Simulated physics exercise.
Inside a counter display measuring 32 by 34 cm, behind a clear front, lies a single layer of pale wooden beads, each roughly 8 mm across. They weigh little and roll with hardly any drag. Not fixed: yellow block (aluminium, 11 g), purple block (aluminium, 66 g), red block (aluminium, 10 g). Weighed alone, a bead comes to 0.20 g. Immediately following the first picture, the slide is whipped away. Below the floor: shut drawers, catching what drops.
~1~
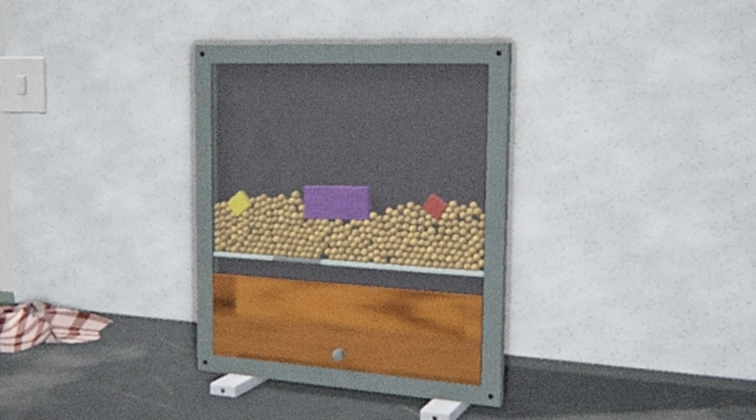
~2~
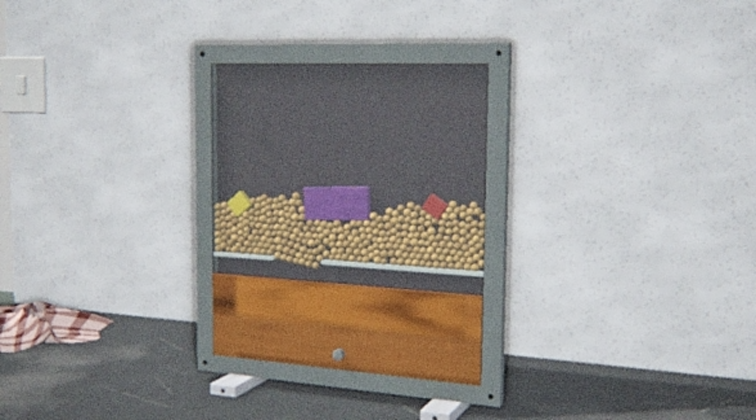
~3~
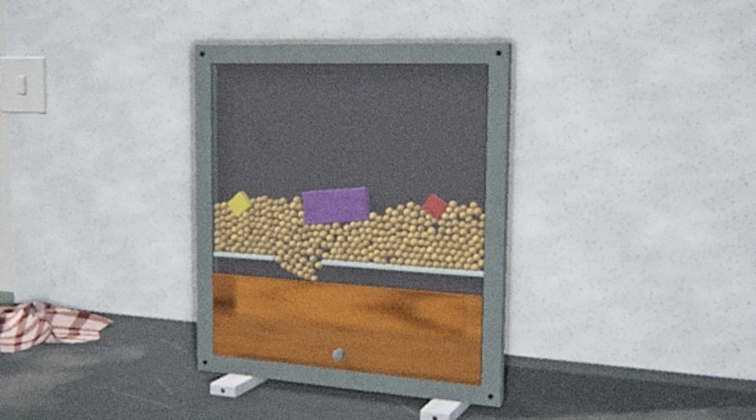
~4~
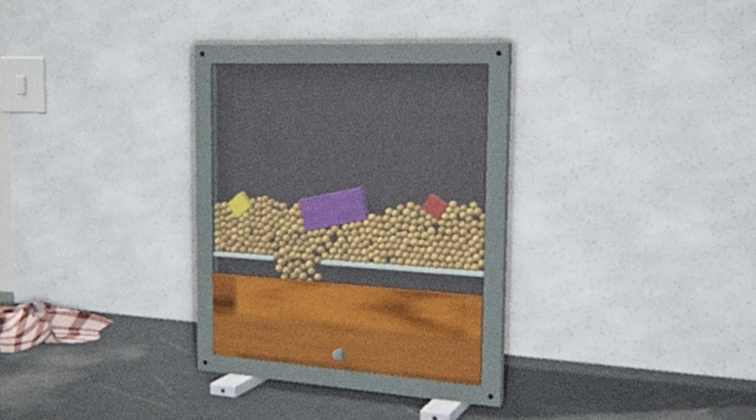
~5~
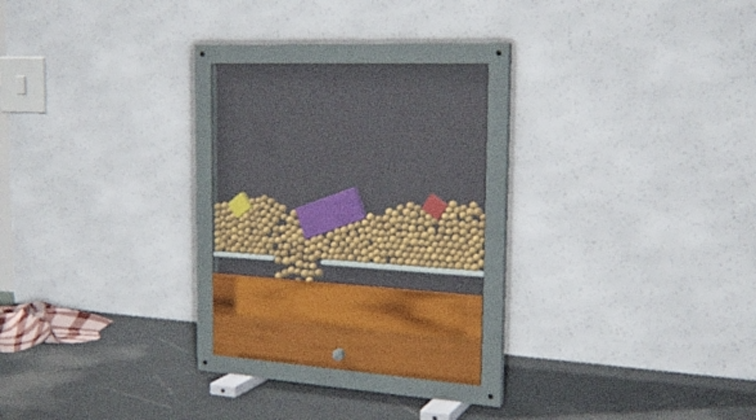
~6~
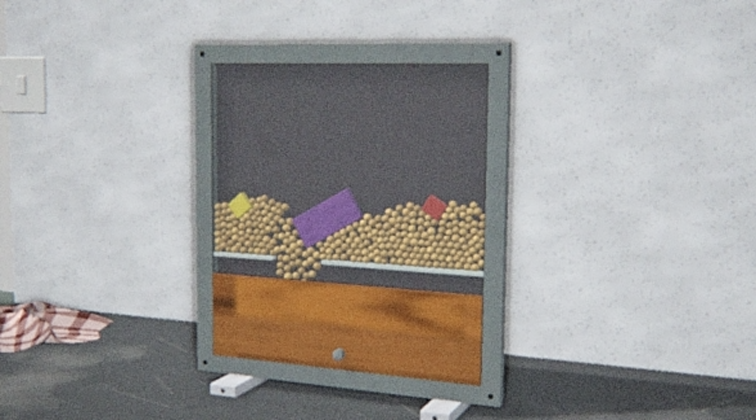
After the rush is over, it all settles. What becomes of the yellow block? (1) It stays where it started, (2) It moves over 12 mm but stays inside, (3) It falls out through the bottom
(3) It falls out through the bottom.
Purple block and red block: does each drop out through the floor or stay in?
Purple block gone, red block still there.
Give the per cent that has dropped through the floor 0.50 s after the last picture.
About 40 percent.
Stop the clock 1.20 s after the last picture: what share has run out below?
Roughly 45 percent by then.
Then, 0.15 s later than the last picture, 20 % are out; yellow block moved 1.5 cm tilted 33°; purple block below the floor; red block moved 0.8 cm tilted 38°.
Then, 0.50 s later than the last picture, 40 % are out; yellow block moved 4.9 cm tilted 76°; purple block below the floor; red block moved 0.8 cm tilted 37°.
Then, 1.20 s later than the last picture, 45 % are out; yellow block below the floor; purple block below the floor; red block moved 0.8 cm tilted 37°.
All still 1.9 s after it, 45 % are out; yellow block below the floor; purple block below the floor; red block moved 0.8 cm tilted 37°.
